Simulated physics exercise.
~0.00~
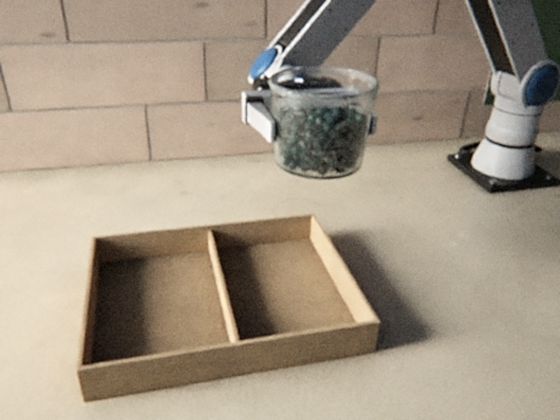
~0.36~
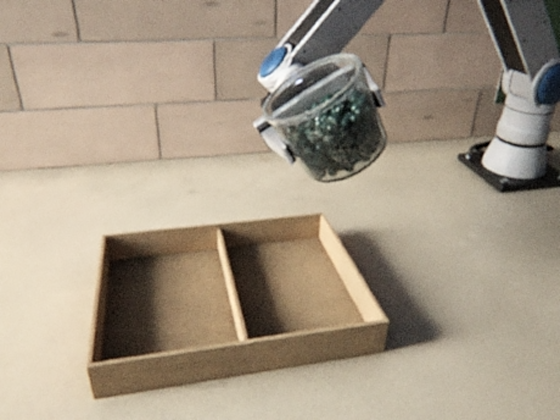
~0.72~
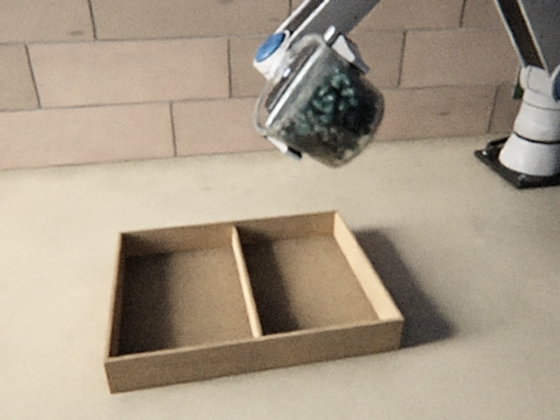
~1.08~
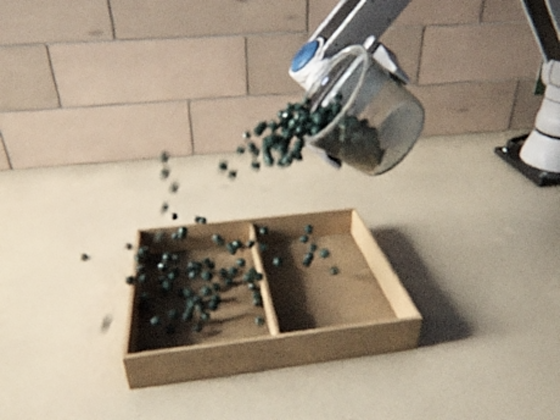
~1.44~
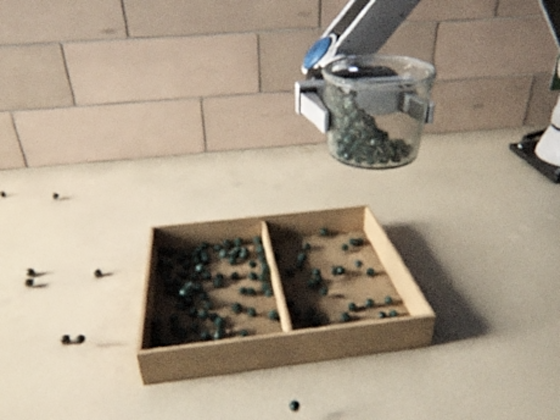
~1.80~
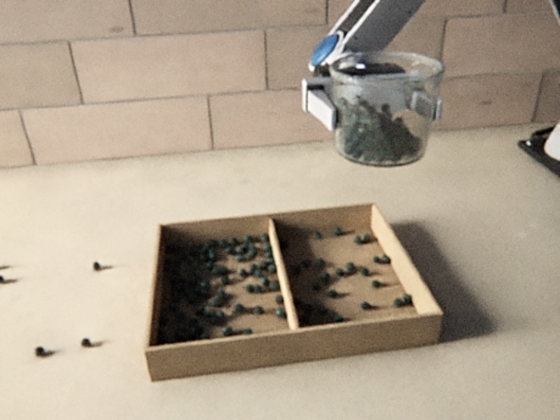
A clear beaker filled with dark green beads hangs in the grip of a grey and white robot arm with blue joints, above a pale table before a tan brick wall. Below it sits a shallow wooden tray split into two parts by a cross wall, seen from slightly above. The arm tips the beaker to the left, and beads spill out in a scattered stream, most landing in the left part. It then swings upright, still holding many beads. Finally, the left part is more thickly covered than the right, with a few strays on the table.
